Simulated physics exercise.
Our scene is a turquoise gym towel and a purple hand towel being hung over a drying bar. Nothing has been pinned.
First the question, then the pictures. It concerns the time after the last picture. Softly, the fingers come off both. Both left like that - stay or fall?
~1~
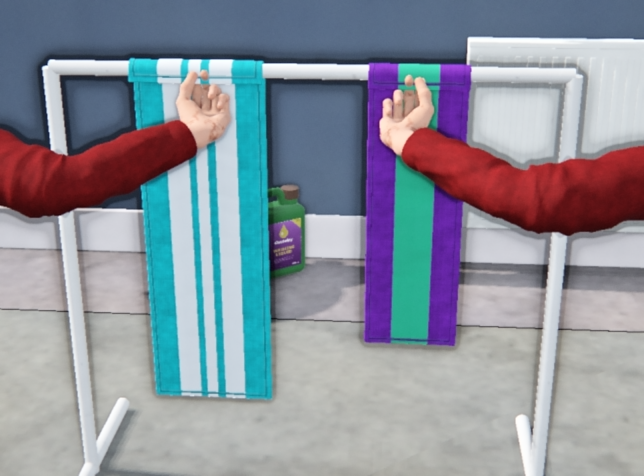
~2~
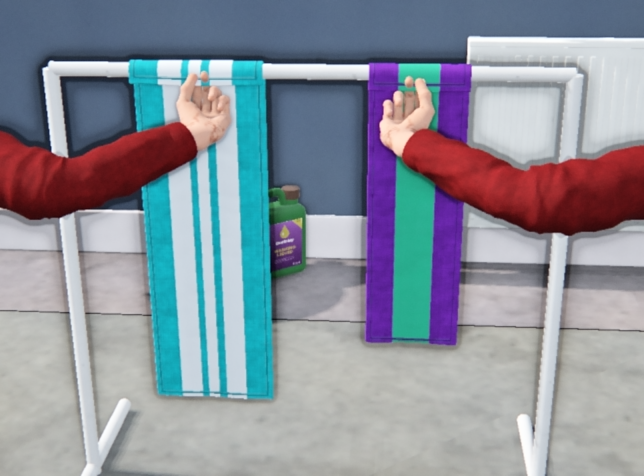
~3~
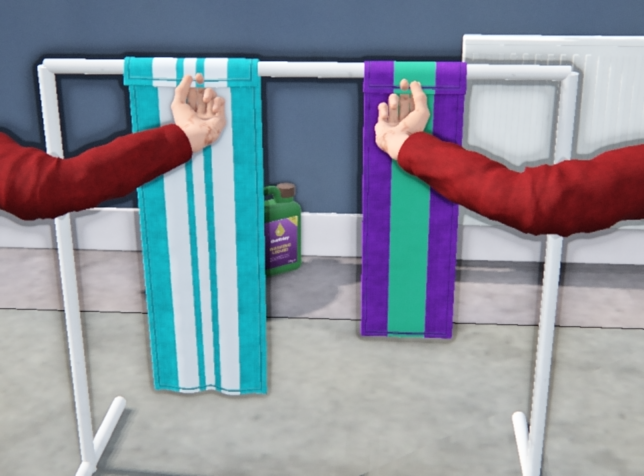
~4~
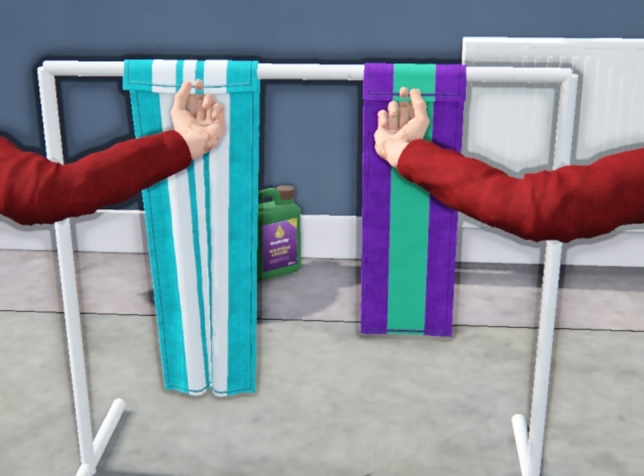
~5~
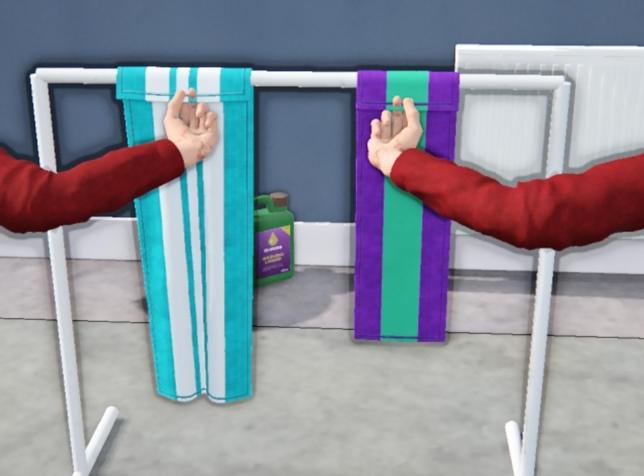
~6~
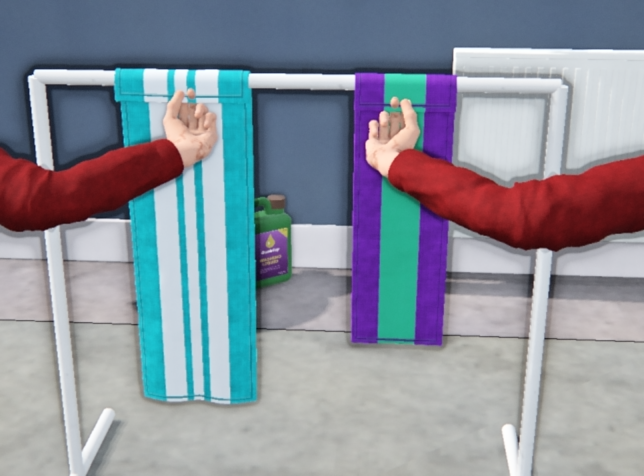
My prediction: The turquoise gym towel will not last up there; the purple hand towel will not last up there.
Then, 0.26 s past the final frame, gym towel clear of the rail and dropping near (195, 290); hand towel clear of the rail and dropping near (400, 250).
Then, 0.46 s past the final frame, gym towel clear of the rail and dropping near (203, 442); hand towel clear of the rail and dropping near (393, 430).
Then, 0.68 s past the final frame, gym towel in a heap on the floor; hand towel in a heap on the floor.
When it is over, gym towel in a heap on the floor; hand towel in a heap on the floor. The turquoise gym towel slips to the floor and the purple hand towel is pulled off by its long side.
